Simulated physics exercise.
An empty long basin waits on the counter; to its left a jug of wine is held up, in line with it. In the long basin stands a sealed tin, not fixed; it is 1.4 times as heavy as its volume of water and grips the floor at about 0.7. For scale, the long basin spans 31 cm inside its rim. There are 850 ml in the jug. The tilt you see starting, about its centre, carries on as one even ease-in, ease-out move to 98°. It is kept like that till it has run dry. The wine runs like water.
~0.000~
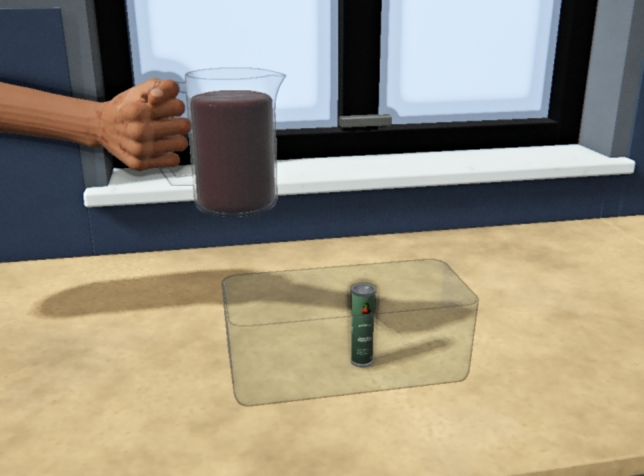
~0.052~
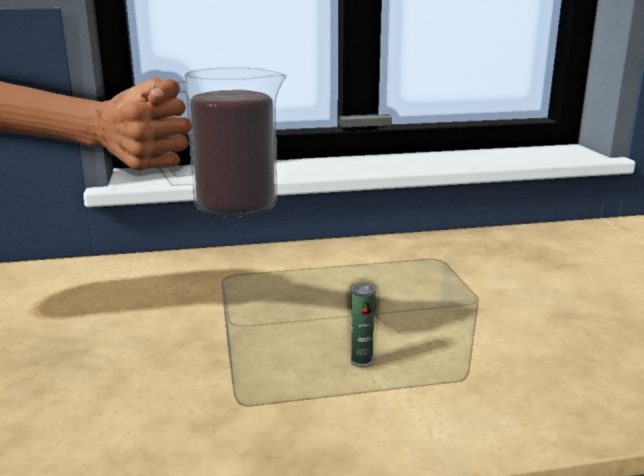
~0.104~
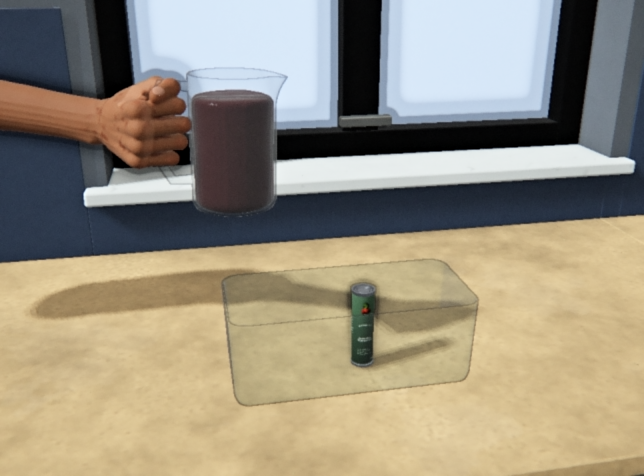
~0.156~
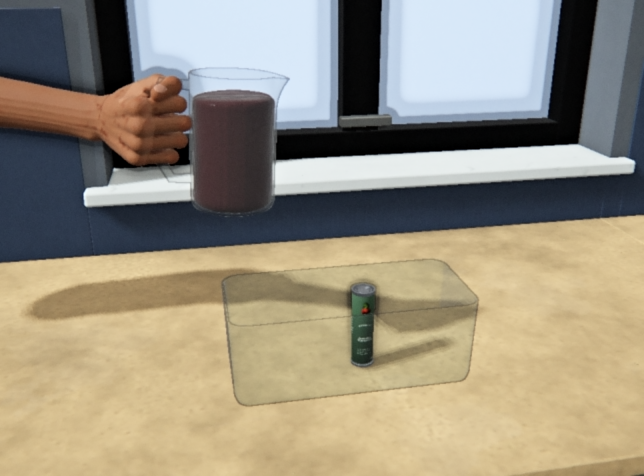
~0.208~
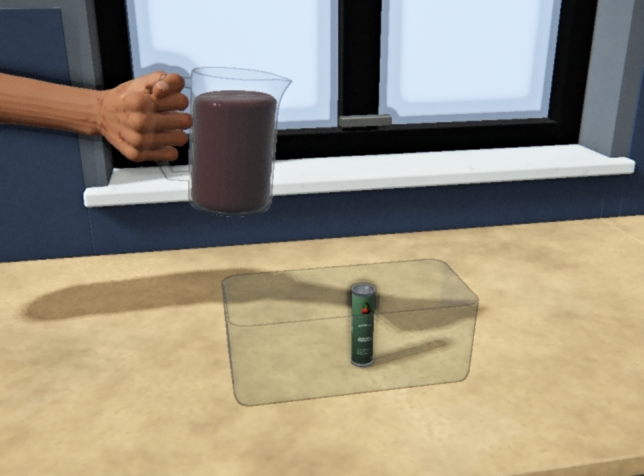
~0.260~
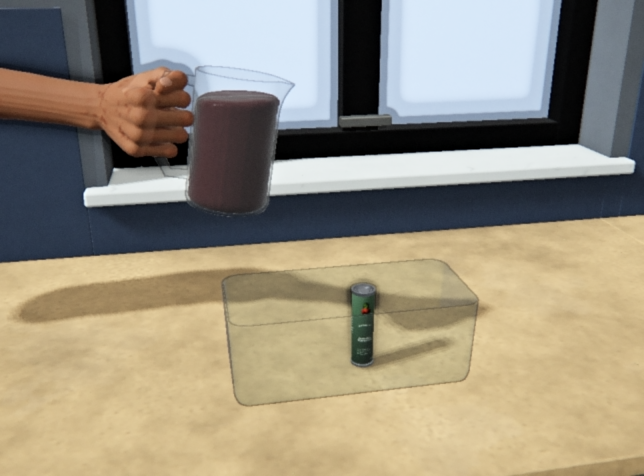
We see a hand holding a clear jug of dark reddish liquid above a counter, up and left of a transparent basin with a small green tin inside; the jug stays nearly still, then tilts slightly to the right.
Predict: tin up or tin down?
It remains upright.
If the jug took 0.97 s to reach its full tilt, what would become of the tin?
The tin remains upright.
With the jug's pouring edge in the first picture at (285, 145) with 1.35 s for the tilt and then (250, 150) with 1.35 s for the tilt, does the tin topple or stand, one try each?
First it goes over; then it remains upright.
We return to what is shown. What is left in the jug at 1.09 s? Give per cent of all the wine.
About 58 per cent.
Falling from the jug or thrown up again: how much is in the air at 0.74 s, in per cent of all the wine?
Near 7 in a hundred.
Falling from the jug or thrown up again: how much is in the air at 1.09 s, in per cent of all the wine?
Near 22 in a hundred.
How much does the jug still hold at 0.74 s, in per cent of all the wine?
Near 94 in a hundred.
After 0.74 s the tilt is 56° and 93 per cent is still to pour; the tin stands where it began.
After 1.09 s the tilt is 89° and 58 per cent is still to pour; the tin stands where it began.
After 1.45 s the tilt is 98° and 14 per cent is still to pour; the tin stands where it began.
After 1.85 s the tilt is 98° and 2 per cent is still to pour; the tin stands where it began.
In the end the tin stands where it began.
